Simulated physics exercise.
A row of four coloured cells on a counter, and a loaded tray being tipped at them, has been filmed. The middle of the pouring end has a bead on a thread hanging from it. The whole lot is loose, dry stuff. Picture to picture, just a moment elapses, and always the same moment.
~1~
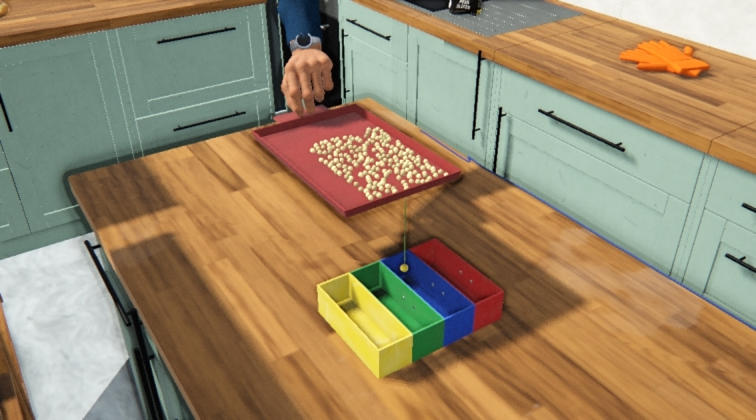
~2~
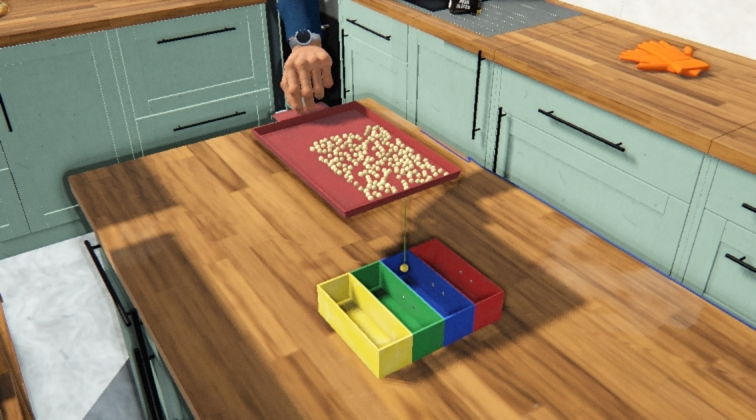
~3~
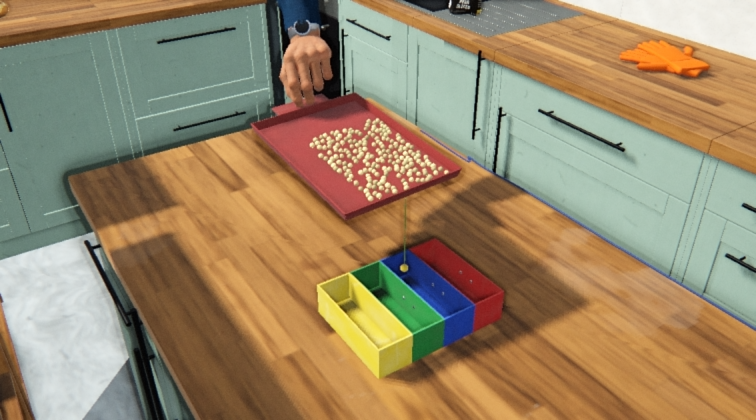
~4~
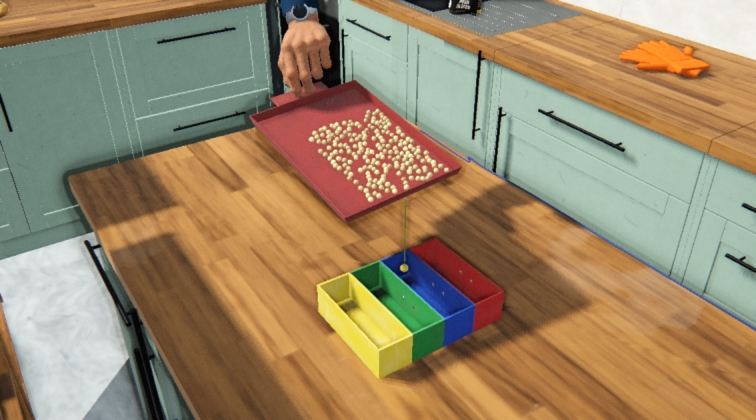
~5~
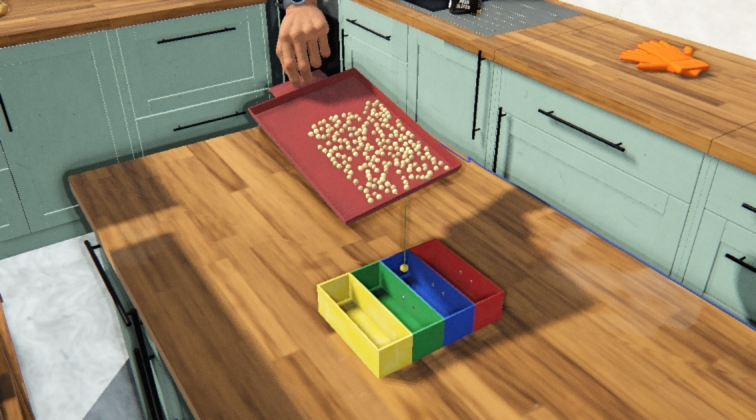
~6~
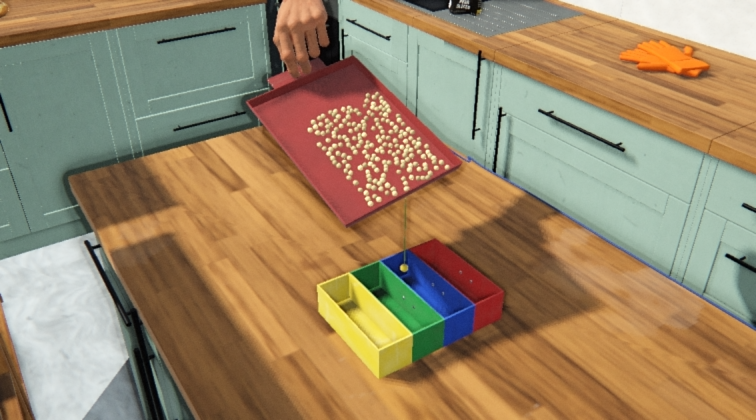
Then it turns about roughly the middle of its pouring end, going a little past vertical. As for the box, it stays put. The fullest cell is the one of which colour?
The fullest cell is the yellow one.
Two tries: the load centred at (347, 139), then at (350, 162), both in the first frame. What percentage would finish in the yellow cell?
About 80 % and 80 %.
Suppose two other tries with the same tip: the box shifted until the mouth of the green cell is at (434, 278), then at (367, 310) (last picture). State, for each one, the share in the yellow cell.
In order: 0 percent and 10 percent.
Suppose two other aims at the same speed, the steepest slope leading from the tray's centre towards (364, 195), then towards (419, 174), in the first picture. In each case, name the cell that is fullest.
The cell in yellow; red.
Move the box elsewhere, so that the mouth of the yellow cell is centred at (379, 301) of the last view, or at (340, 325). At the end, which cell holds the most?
The yellow cell; the cell in green.
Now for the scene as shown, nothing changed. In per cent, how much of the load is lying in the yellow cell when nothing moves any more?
Around 70 in every hundred pieces.
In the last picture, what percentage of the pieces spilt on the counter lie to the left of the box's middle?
100 %, roughly.
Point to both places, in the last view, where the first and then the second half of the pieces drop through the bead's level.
Half one: (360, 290), half two: (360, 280).
Shortly afterwards, tray tipped steeply; the bulk on the tray; only a few in the yellow cell; near a quarter falling or outside the box.
Next, tray tipped right over; near half on the tray; near a quarter in the yellow cell; only a few in the green cell; near a quarter falling or outside the box.
Some moments later, tray tipped past a quarter turn; the bulk in the yellow cell; near a quarter in the green cell; a little falling or outside the box.
In the end, tray tipped past a quarter turn; the bulk in the yellow cell; near a quarter in the green cell; none at all in the blue cell; none at all in the red cell; a little outside the box.
